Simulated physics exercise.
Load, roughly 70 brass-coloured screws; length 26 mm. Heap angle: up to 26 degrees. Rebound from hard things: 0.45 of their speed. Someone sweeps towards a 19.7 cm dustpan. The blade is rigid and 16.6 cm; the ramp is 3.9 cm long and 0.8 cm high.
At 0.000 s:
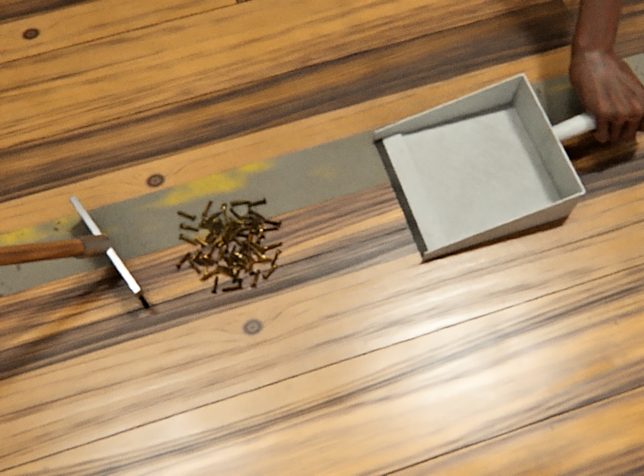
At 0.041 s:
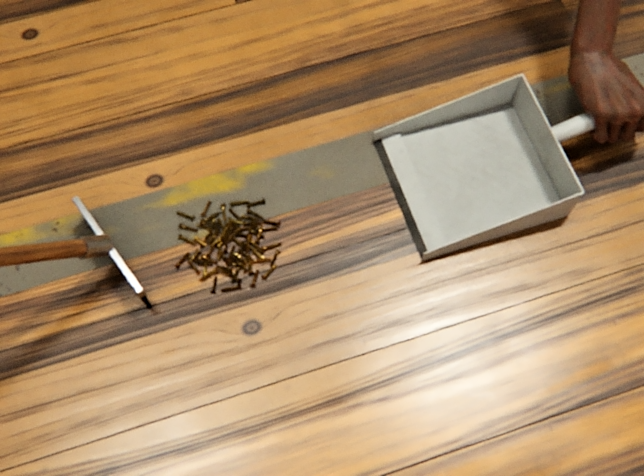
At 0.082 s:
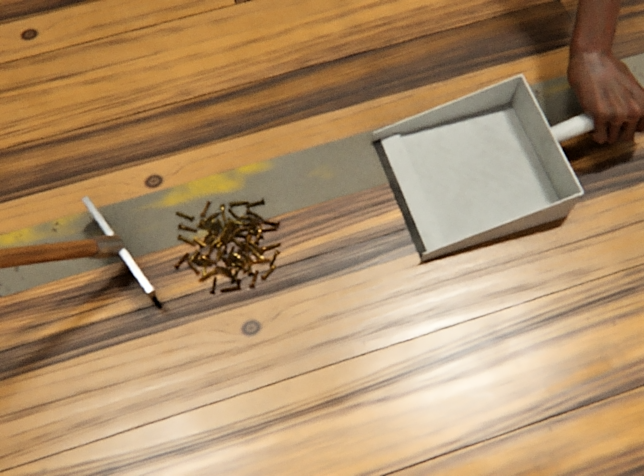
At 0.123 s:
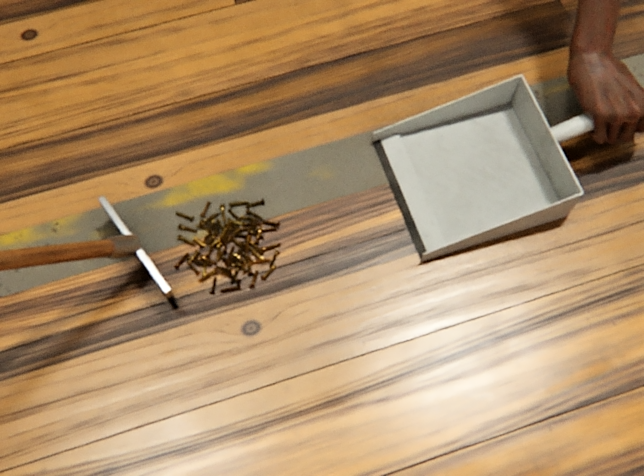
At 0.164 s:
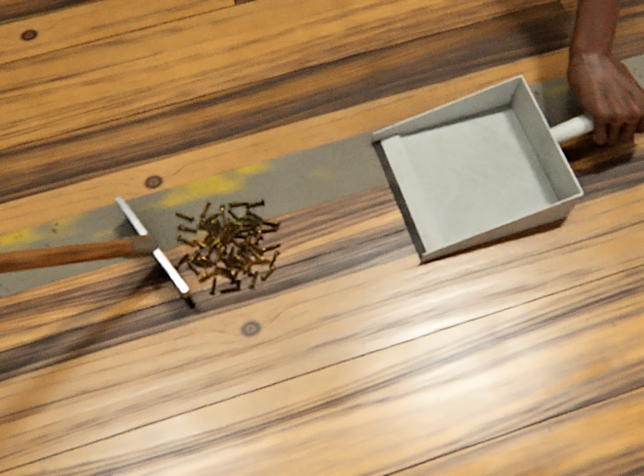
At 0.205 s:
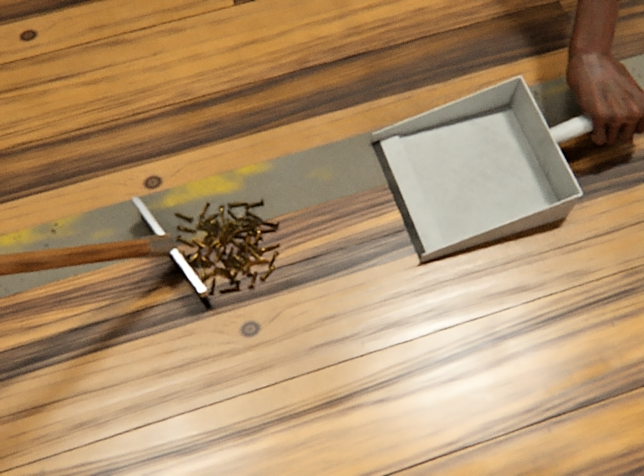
A thin, straight blade on a wooden handle starts at the left, apart from a small heap of brass-coloured screws on a wooden floor. It slides rightward across the boards, closing the gap until it meets the heap's left edge, while a hand at the right holds a pale dustpan still.
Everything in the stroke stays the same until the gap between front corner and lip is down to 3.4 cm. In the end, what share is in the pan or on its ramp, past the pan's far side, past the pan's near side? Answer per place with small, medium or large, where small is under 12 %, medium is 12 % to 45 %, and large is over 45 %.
Pan small, far side small, near side small.
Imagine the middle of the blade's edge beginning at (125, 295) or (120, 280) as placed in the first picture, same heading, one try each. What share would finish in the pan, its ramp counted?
Around 0 percent, then around 0 percent.
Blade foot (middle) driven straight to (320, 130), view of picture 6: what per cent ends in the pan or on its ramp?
About 0 per cent.
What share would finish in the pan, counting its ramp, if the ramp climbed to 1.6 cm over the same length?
0 per cent.
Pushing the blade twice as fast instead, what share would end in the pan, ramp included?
It would be near 25 per cent.
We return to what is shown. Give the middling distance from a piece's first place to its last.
Roughly 18 cm.
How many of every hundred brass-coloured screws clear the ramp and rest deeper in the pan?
Estimate: Near 0 per cent of all.
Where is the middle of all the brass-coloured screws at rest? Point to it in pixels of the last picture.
Roughly (350, 205).
After 0.45 s, middle of the blade 19 cm from the lip; 0 % over the lip, far side 0 %, near side 0 %.
After 0.61 s, middle of the blade 10 cm from the lip; 0 % over the lip, far side 5 %, near side 0 %.
After 0.89 s, middle of the blade 6 cm from the lip; 0 % over the lip, far side 5 %, near side 0 %.
By 1.6 s all is still; pan 0 %, far side 5 %, near side 0 %, in front of the lip or behind the blade 95 %.
